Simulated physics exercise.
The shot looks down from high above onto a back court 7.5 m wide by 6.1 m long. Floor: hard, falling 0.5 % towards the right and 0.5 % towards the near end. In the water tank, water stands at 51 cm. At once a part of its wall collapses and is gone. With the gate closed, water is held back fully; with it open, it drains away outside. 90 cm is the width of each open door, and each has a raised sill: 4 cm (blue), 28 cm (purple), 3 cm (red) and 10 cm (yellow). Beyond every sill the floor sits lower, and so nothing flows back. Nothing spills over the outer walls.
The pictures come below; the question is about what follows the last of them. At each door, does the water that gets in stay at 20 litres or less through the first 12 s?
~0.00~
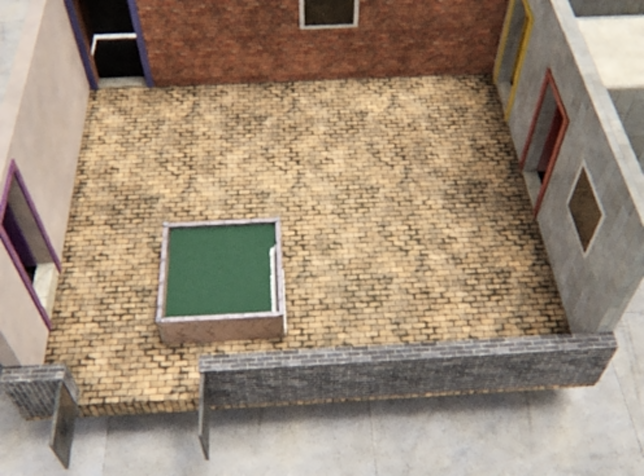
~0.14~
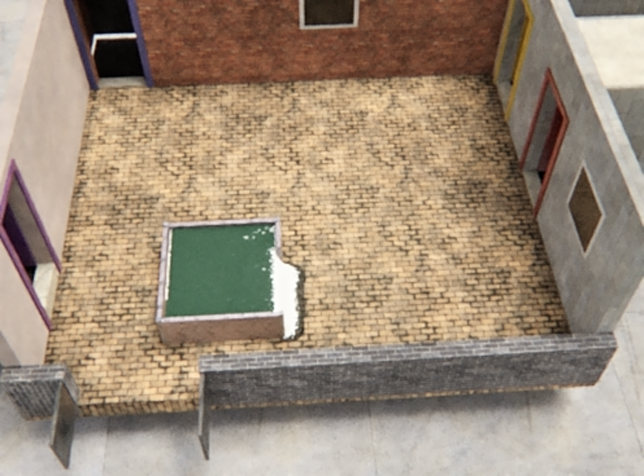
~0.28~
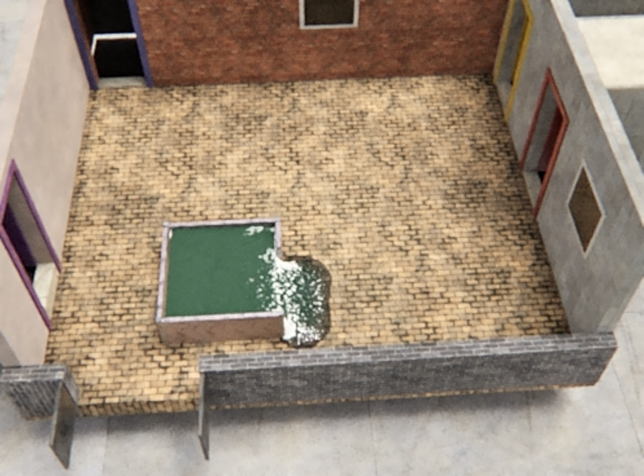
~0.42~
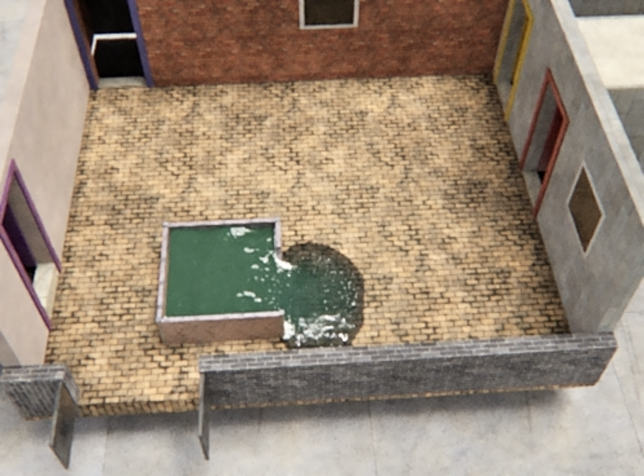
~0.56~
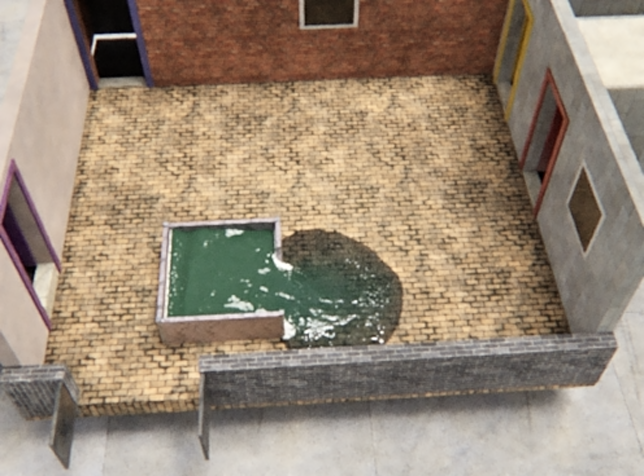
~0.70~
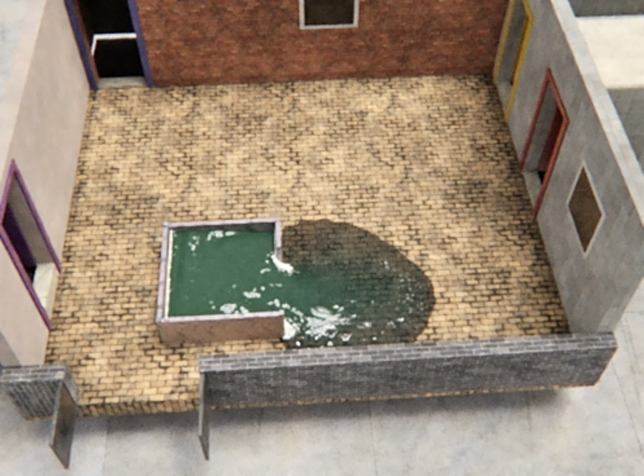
In the end blue door: Limit unbroken, purple door: Limit unbroken, red door: Limit broken, yellow door: Limit unbroken.
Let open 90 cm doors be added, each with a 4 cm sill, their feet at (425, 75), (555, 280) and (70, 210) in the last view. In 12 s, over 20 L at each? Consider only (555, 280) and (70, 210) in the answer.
The first doorway goes beyond and the second stays inside.
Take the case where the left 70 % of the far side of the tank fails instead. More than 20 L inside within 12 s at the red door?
Measured against that limit, the red door stays within it.
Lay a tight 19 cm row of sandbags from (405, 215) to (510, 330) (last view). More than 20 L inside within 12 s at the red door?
Well, at red the limit is respected.
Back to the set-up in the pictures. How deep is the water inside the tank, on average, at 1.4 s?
It averages close to 29 cm.
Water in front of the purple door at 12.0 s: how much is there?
About 0.0 cm deep.
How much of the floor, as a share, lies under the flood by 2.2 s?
Around 30 per cent wet.
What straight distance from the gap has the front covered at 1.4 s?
4.2 m.
After 1.4 s water covers 20 % of the floor and is deepest (26 cm) near (289, 310); blue door not reached, purple door not reached, red door not reached, yellow door not reached.
After 2.2 s water covers 30 % of the floor and is deepest (34 cm) near (560, 350); blue door not reached, purple door not reached, red door not reached, yellow door not reached.
After 3.5 s water covers 30 % of the floor and is deepest (21 cm) near (576, 361); blue door not reached, purple door not reached, red door 9 cm at the sill, 21 L in, yellow door not reached.
After 7.0 s water covers 50 % of the floor and is deepest (10 cm) near (468, 99); blue door not reached, purple door not reached, red door 5 cm at the sill, 50 L in, yellow door 8 cm at the sill, 0 L in.
After 12.0 s water covers 80 % of the floor and is deepest (6 cm) near (521, 179); blue door 1 cm at the sill, 0 L in, purple door not reached, red door 5 cm at the sill, 58 L in, yellow door 5 cm at the sill, 1 L in.
